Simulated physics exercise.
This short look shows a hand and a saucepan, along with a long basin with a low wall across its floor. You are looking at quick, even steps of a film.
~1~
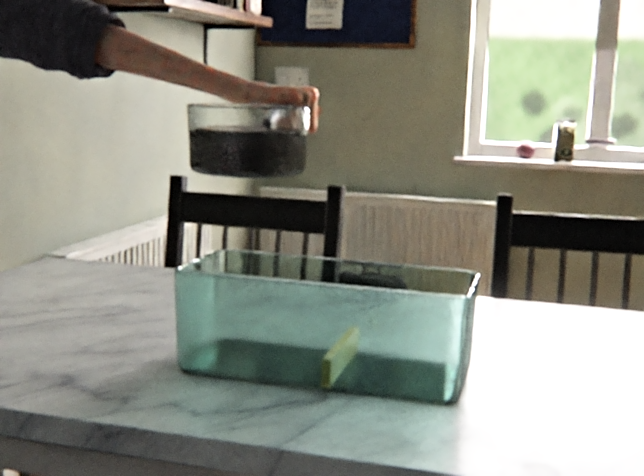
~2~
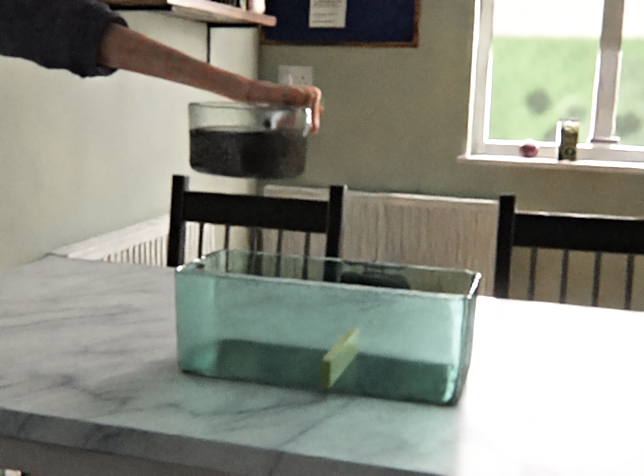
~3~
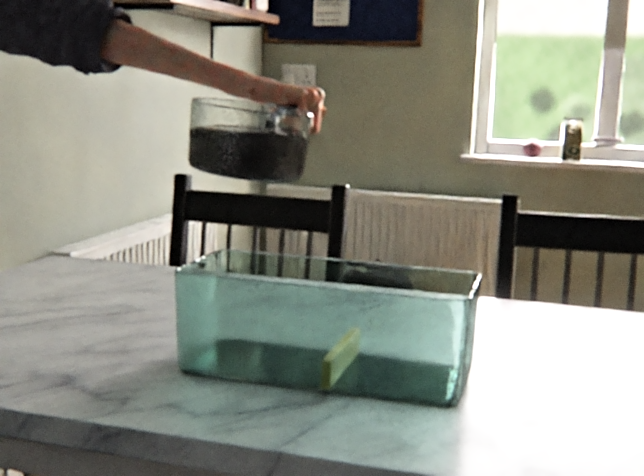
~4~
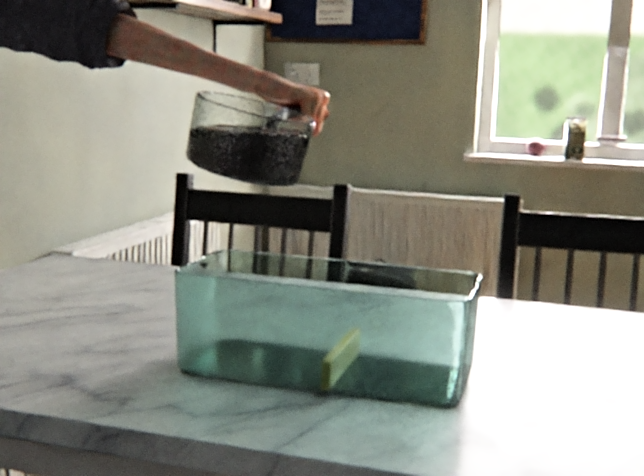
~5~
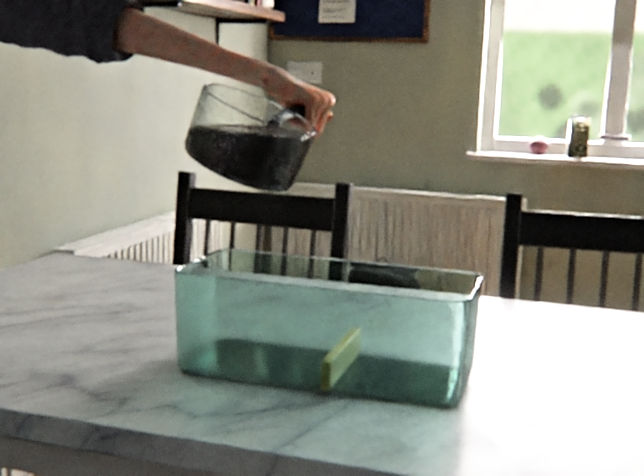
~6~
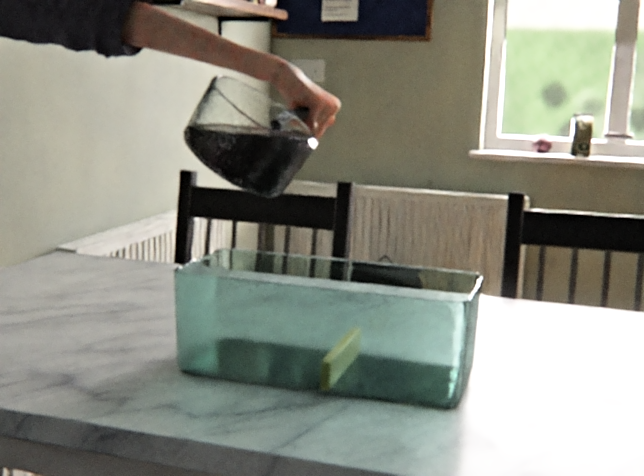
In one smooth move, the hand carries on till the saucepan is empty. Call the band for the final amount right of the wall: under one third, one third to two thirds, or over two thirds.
Band: One third to two thirds.
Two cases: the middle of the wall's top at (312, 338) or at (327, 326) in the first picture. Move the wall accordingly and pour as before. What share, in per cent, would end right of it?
Roughly 90 % and 70 %.
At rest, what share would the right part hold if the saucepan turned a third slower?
It comes to some 60 in a hundred.
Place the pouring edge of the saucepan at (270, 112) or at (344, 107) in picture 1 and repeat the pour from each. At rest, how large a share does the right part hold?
It comes to 10 % the first time and 85 % the second.
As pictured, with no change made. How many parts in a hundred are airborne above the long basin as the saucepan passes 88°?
About 40 per cent.
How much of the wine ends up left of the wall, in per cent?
45 %.
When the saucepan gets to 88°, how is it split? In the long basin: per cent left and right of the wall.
Left 5 per cent, right 15 per cent.
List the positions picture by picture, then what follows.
The first picture shows tilt 0°; pouring edge (305, 110); surface from (197, 129) to (304, 132); the long basin's rim runs from (196, 261) to (473, 286); the wall's top is at (342, 343).
The second picture shows tilt 2°; pouring edge (306, 112); surface from (198, 127) to (304, 133).
The third picture shows tilt 6°; pouring edge (309, 117); surface from (199, 126) to (305, 134).
The fourth picture shows tilt 13°; pouring edge (311, 125); surface from (199, 127) to (308, 136).
The fifth picture shows tilt 22°; pouring edge (313, 135); surface from (198, 125) to (311, 137).
The sixth picture shows tilt 33°; pouring edge (312, 148); surface from (196, 124) to (311, 138); 1 per cent is over the edge.
A moment on, the saucepan is tipped on its side and 39 per cent is still to pour, 3 is left of the wall and 16 right of it.
Next, the saucepan is tipped right over and 9 per cent is still to pour, 25 is left of the wall and 56 right of it.
Then the saucepan is tipped right over and 1 per cent is still to pour, 41 is left of the wall and 55 right of it.
Later the saucepan is tipped right over and 0 per cent is still to pour, 44 is left of the wall and 55 right of it.
Finally, 44 per cent lies left of the wall, 55 right of it and 1 outside.
